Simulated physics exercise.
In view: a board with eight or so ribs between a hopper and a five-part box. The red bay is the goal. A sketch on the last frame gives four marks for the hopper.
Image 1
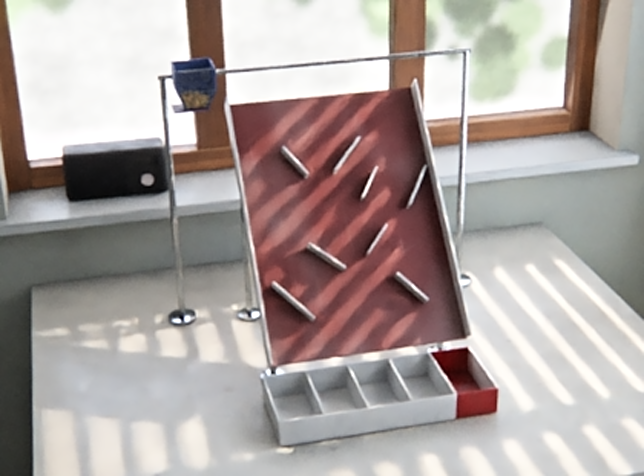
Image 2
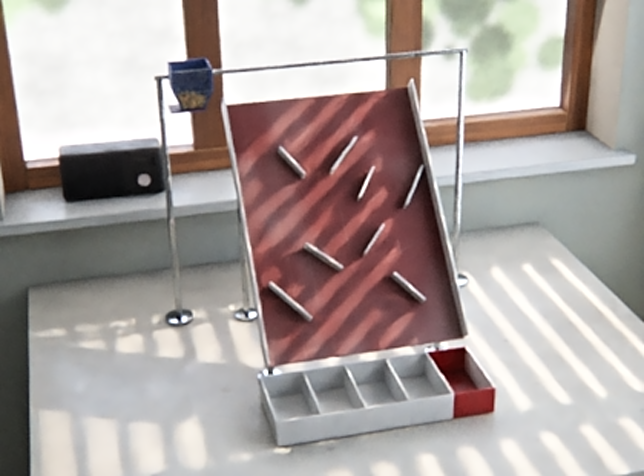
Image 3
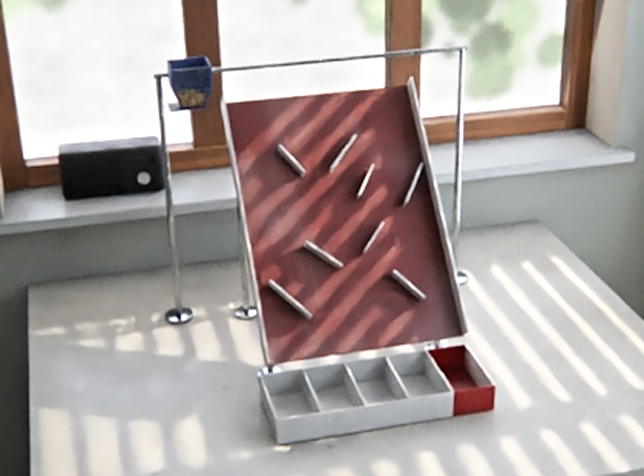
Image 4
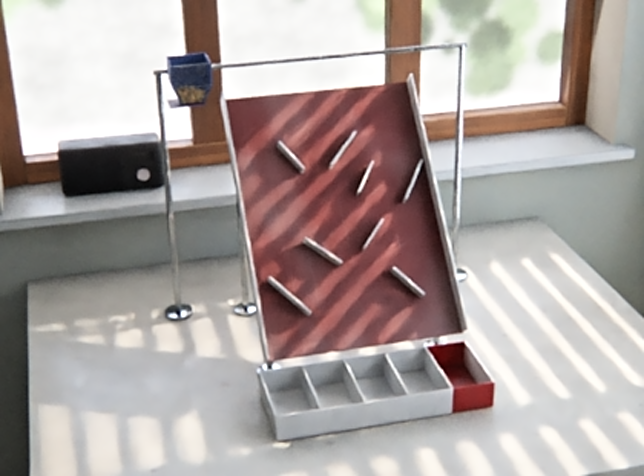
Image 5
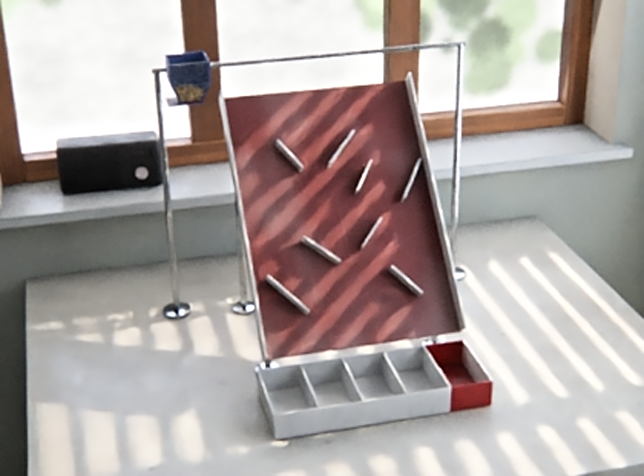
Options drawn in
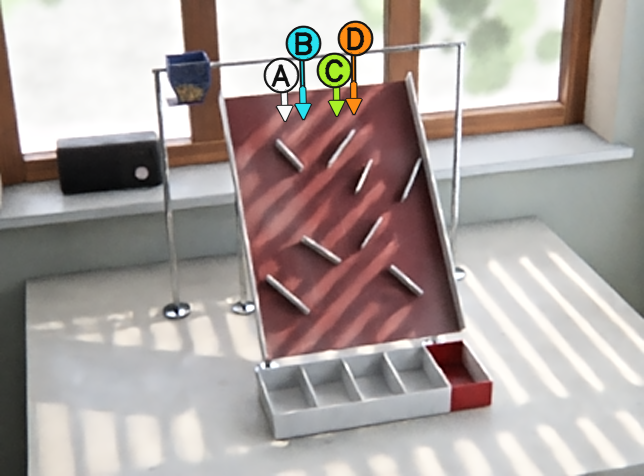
In this clip, a small blue hopper hangs from a metal frame beside a tilted red board with silvery ribs, above a box with four white compartments and one red; nothing moves apart from a slight shift in the view.
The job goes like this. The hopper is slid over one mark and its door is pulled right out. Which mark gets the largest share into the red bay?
Choose D.
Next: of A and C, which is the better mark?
Here it is mark C.
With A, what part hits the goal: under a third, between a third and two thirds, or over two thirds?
It is under a third.
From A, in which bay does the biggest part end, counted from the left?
The third from the left.
On the marked copy, mark A meets the board at (285, 115); mark B meets the board at (303, 113); mark C meets the board at (336, 110); mark D meets the board at (353, 108).
With A, none in the red bay, nearly all in other bays, a stray few outside the box.
With B, a stray few in the red bay, nearly all in other bays.
With C, a small part in the red bay, most in other bays.
With D, about half in the red bay, about half in other bays, a stray few held on the board.
